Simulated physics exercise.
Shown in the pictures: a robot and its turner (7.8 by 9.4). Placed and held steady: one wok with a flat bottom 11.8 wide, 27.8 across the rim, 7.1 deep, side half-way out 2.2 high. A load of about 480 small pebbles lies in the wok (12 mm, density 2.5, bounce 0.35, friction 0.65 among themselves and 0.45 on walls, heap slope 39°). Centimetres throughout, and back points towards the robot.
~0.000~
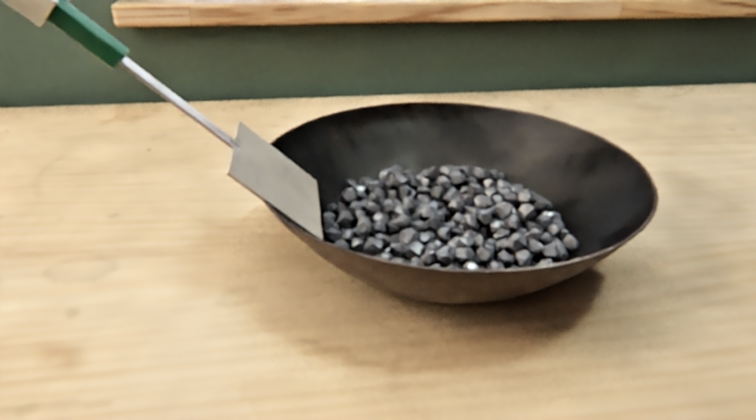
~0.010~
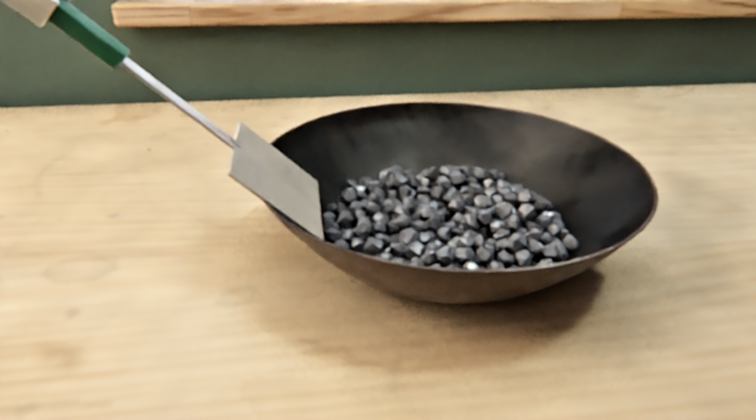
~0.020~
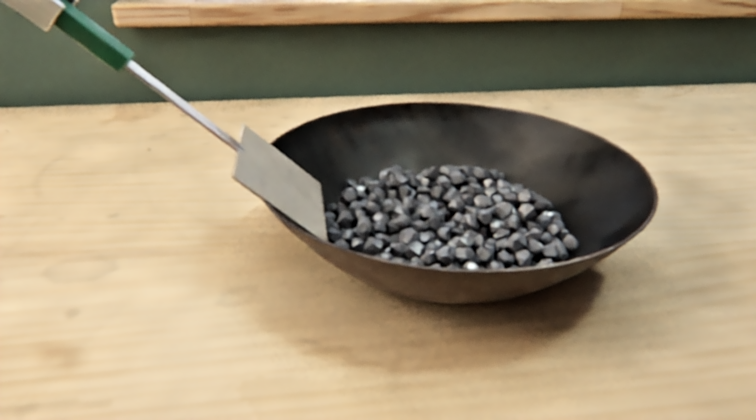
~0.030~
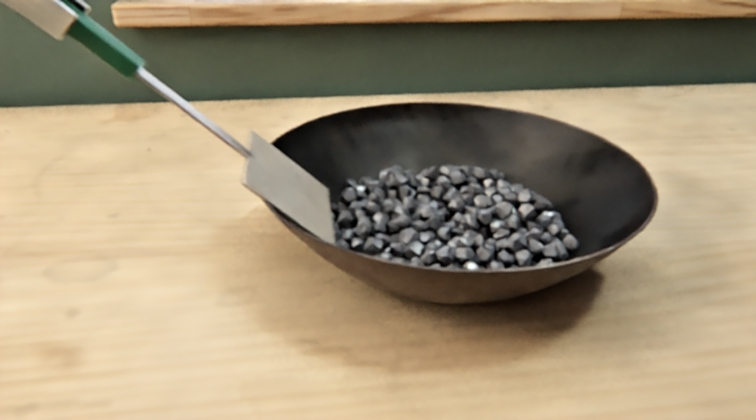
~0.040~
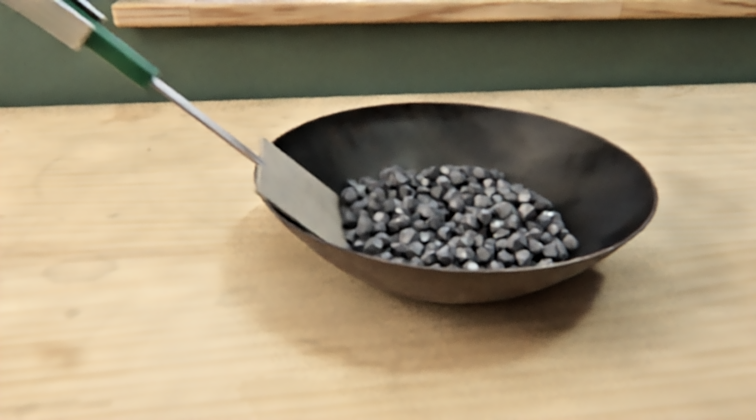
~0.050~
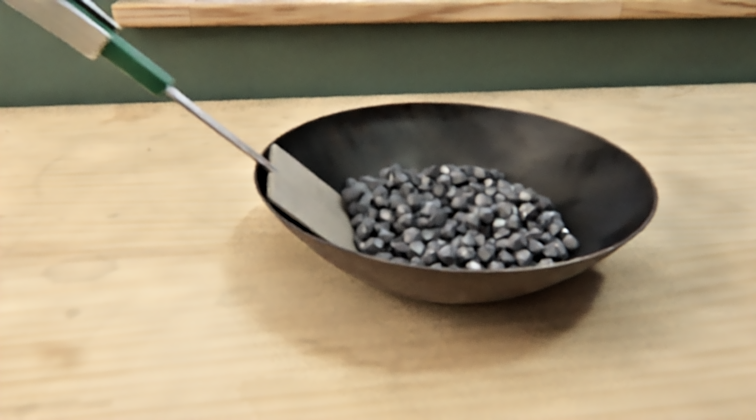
On a light wooden surface, a metal turner with a green handle slides slightly down and to the right inside the left side of a dark wok, its blade edging against a heap of dark pebbles that barely shifts.
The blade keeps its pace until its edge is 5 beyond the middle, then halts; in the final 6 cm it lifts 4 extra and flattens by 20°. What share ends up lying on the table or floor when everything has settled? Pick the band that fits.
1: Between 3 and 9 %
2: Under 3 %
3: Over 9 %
Under 3 % (2).
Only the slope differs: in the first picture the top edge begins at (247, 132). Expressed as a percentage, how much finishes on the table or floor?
Roughly 0 percent ends on the table or floor.
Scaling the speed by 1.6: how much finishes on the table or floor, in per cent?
Estimate: Close to 10 %.
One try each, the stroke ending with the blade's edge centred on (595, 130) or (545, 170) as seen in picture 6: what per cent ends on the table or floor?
Estimates, in order: 50 % and 25 %.
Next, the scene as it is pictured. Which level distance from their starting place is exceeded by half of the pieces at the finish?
Distance: Near 5 cm.
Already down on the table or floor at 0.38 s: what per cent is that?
It works out to about 0 in a hundred.
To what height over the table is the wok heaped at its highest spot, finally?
Height at the end: Around 8.5 cm.
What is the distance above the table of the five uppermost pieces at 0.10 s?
They are near 6 cm up.
By 0.10 s, sloping 44°, highest piece 7 above the table; 480 in the wok.
By 0.16 s, sloping 36°, highest piece 7 above the table; 480 in the wok.
By 0.38 s, sloping 24°, highest piece 9 above the table; 476 in the wok, 4 on the blade or in flight.
By 1.43 s, sloping 24°, highest piece 8 above the table; 475 in the wok, 5 on the table or floor.
Final count, 475 in the wok, 5 on the table or floor. That is 1 % on the table or floor.
